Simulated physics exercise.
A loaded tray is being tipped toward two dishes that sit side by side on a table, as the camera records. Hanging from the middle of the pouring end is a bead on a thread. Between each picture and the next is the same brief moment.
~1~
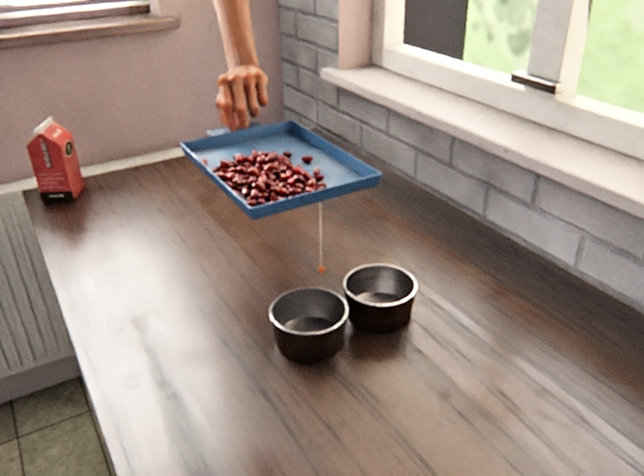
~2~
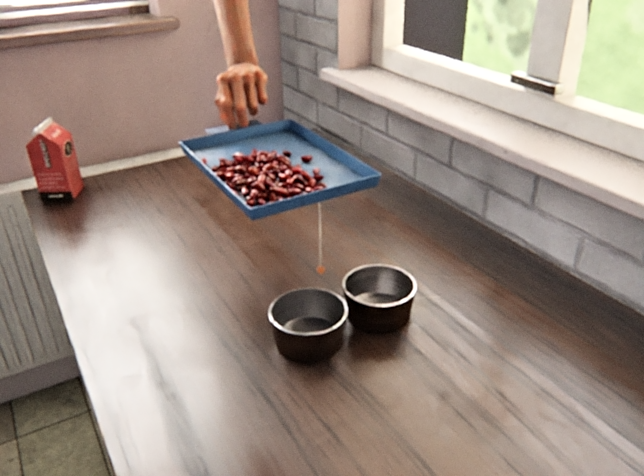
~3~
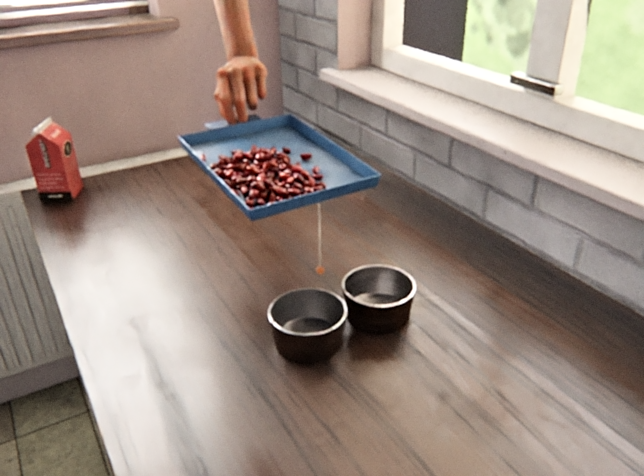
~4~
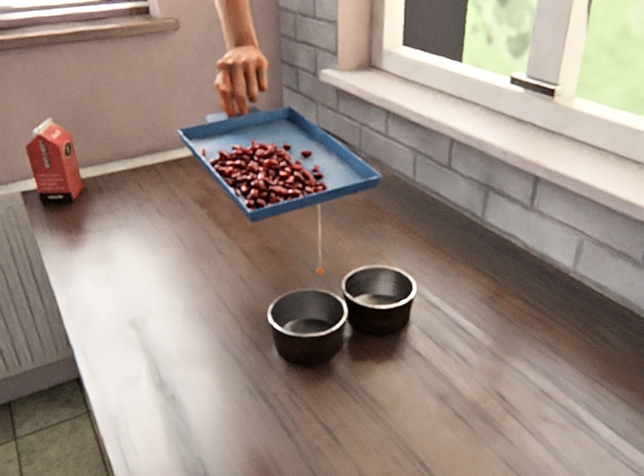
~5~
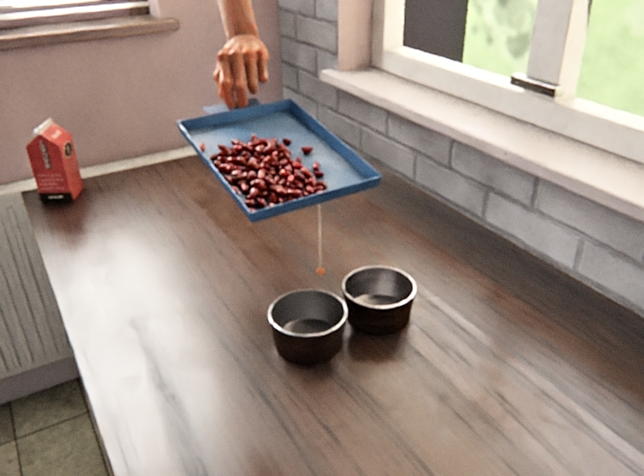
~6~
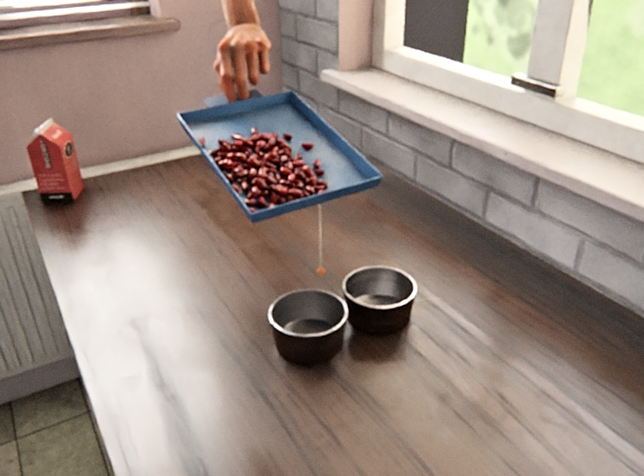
A blue tray loaded with dark red kidney beans is held by a hand above a dark brown wooden table, seen from above at an angle in a room with a window and grey brick at right. Two dark round dishes sit side by side below a bead on a thread, with a red carton at left. The hand gradually tilts the tray slightly toward the dishes while the camera stays practically still.
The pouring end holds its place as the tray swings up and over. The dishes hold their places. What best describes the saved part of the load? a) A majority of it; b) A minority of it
a, A majority of it.
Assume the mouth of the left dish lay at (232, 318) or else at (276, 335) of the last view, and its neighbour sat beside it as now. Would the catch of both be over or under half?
Taking the tries in order: A minor share, followed by a major share.
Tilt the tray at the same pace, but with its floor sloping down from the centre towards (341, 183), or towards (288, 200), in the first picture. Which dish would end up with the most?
Rightward dish at the first place, Leftward dish at the second.
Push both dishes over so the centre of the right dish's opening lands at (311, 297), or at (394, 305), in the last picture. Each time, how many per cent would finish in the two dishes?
The first try yields 50% and the second yields 40%.
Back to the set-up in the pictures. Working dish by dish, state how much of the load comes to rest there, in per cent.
Count per hundred - left dish ~ 60, right dish ~ 20.
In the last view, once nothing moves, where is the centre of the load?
Near pixel (314, 339).
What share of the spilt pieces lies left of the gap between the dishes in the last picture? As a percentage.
Share on the left: Near 60 %.
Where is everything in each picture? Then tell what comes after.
In the first picture, corners of the pouring end near (252, 207) and (378, 173), level; middle of the load near (264, 175), kidney beans; left dish near (328, 342); right dish near (400, 314); bead on its thread near (322, 269).
In the second picture, corners of the pouring end near (251, 207) and (378, 174), level; middle of the load near (263, 174).
In the third picture, corners of the pouring end near (251, 208) and (377, 174), tipped barely, level across its low end; middle of the load near (263, 173).
In the fourth picture, corners of the pouring end near (252, 209) and (378, 175), tipped a little, level across its low end; middle of the load near (263, 171).
In the fifth picture, corners of the pouring end near (252, 210) and (378, 175), tipped a little, level across its low end; middle of the load near (263, 168).
In the sixth picture, corners of the pouring end near (253, 211) and (379, 175), tipped a little, level across its low end; middle of the load near (264, 165); left dish near (328, 344); right dish near (400, 316).
Shortly afterwards, tray tipped steeply; the whole lot on the tray.
Next, tray tipped right over; the bulk on the tray; a little in the left dish; only a few in the right dish; only a few outside both; only a few in the air.
Some moments later, tray tipped past a quarter turn; near two thirds in the left dish; a little in the right dish; near a quarter outside both.
In the end, tray tipped past a quarter turn; near two thirds in the left dish; a little in the right dish; near a quarter outside both.
